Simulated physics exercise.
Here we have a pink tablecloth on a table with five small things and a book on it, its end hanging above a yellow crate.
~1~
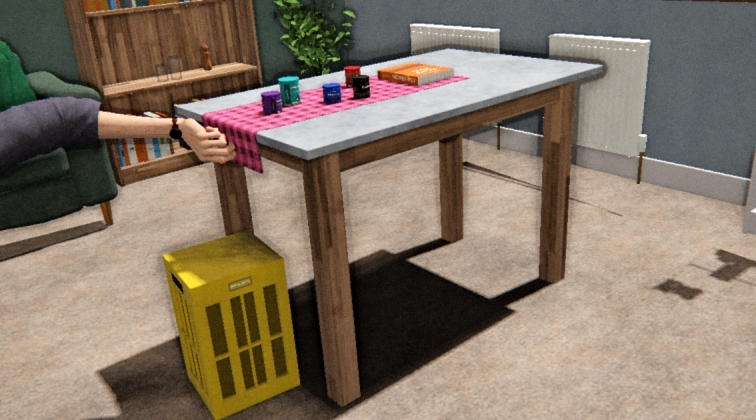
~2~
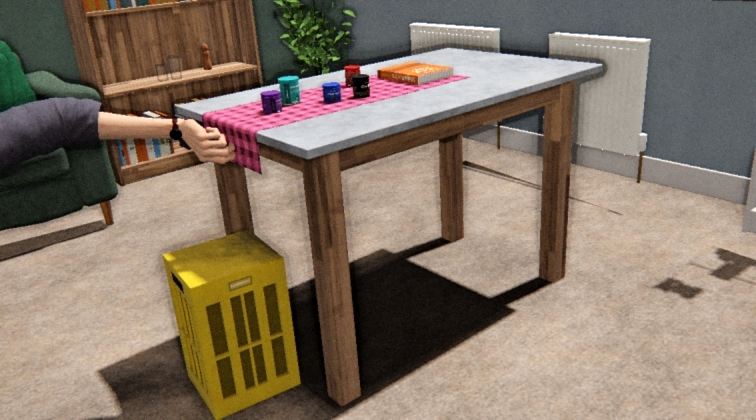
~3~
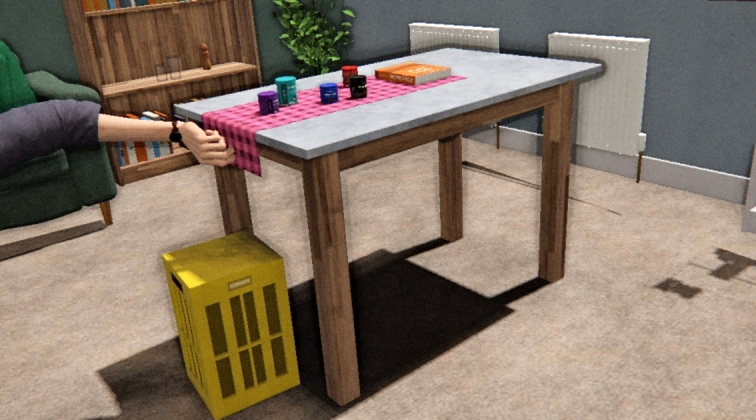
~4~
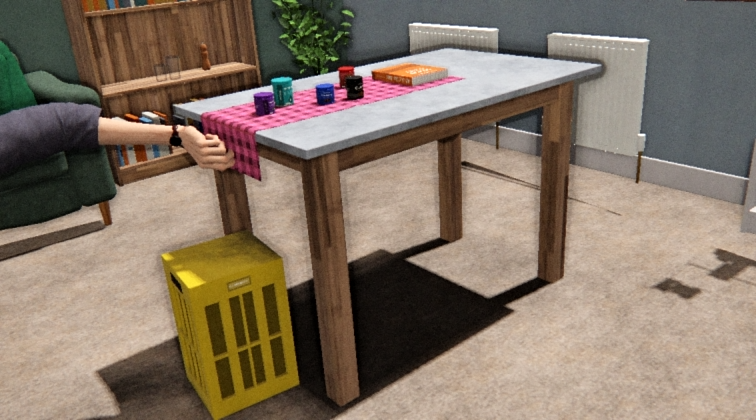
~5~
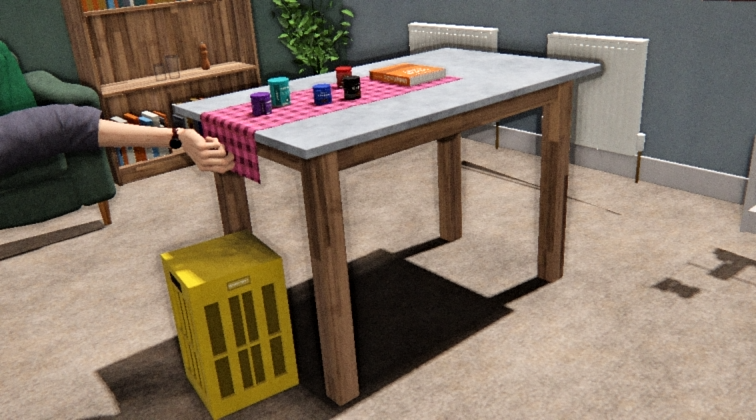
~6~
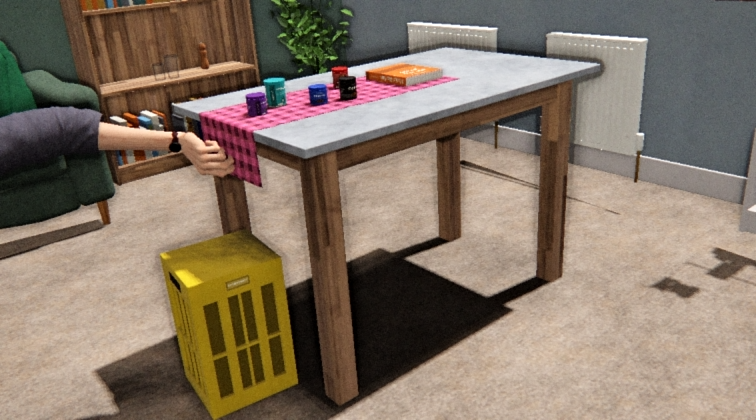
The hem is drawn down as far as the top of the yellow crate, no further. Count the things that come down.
The answer is two.
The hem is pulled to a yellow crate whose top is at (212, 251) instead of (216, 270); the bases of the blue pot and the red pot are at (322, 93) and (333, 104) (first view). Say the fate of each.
The blue pot survives, the red pot keeps its place on top.
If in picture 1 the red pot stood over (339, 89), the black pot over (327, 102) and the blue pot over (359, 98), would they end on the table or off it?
The red pot keeps its place on top, the black pot remains up, the blue pot holds on.
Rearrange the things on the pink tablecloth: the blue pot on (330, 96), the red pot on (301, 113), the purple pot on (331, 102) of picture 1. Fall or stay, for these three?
The blue pot survives, the red pot falls, the purple pot holds on.
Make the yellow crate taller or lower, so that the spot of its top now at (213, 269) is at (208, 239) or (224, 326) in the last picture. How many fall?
In that case 1 and 4.
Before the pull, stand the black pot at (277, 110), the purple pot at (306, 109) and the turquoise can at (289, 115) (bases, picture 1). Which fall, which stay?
The black pot goes over; the purple pot is carried off; the turquoise can drops off.
Soon after, hem near (238, 219); purple pot gone.
After that, hem on the crate; purple pot and turquoise can gone.
In the end, hem on the crate; purple pot and turquoise can gone. Over the edge go two.
